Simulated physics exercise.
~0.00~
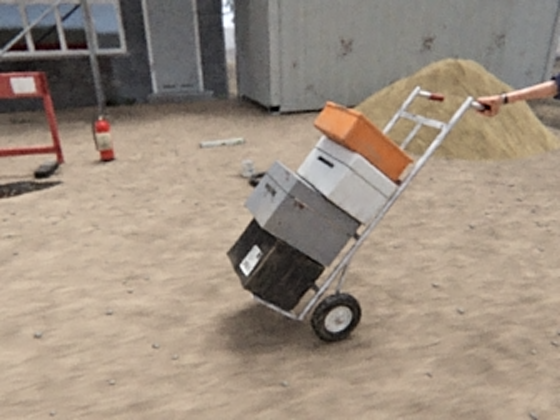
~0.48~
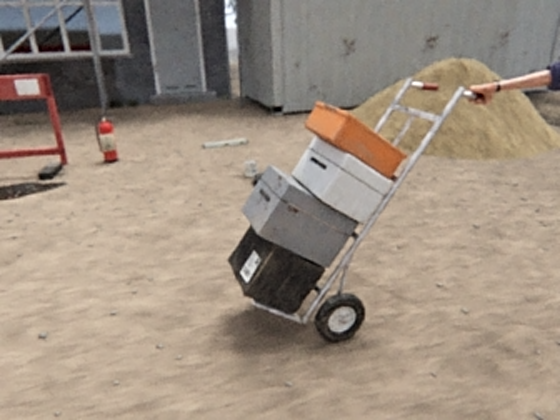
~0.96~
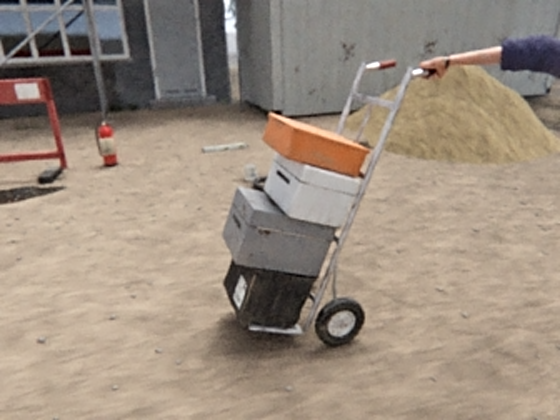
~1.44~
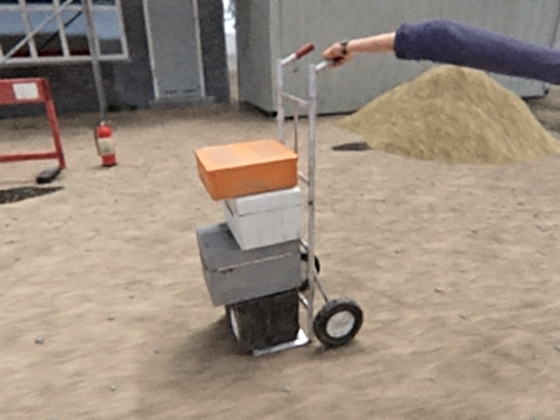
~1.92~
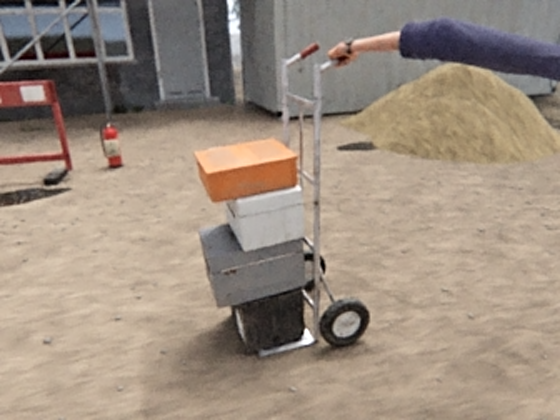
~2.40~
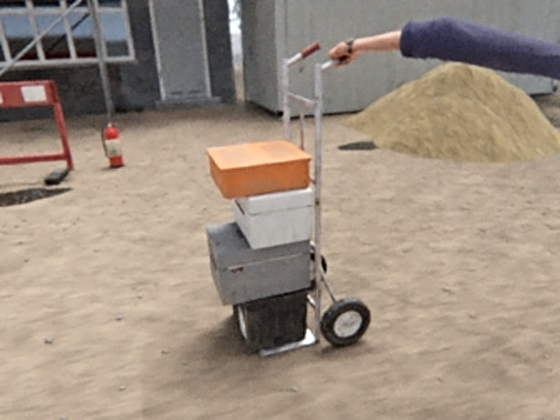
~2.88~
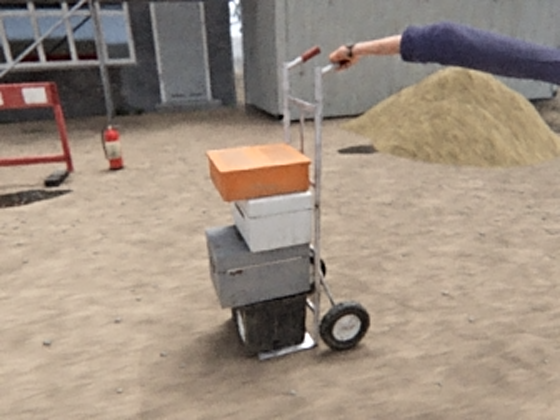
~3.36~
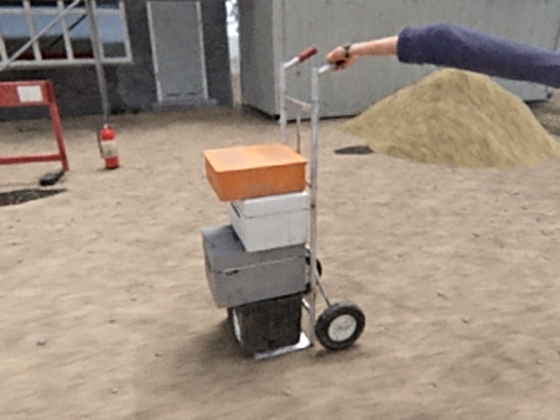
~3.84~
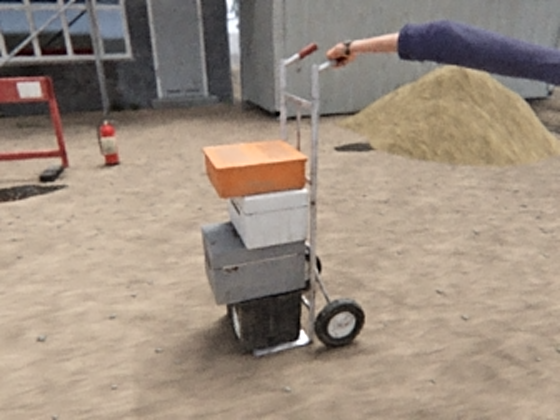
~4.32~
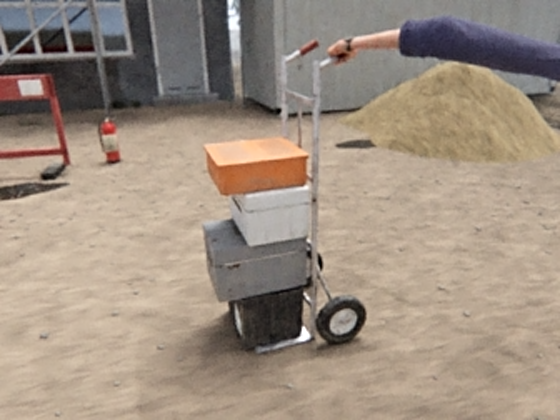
A hand tipping a hand truck of four stacked boxes upright on dirt, the stack rocking slightly, then settling and staying standing.
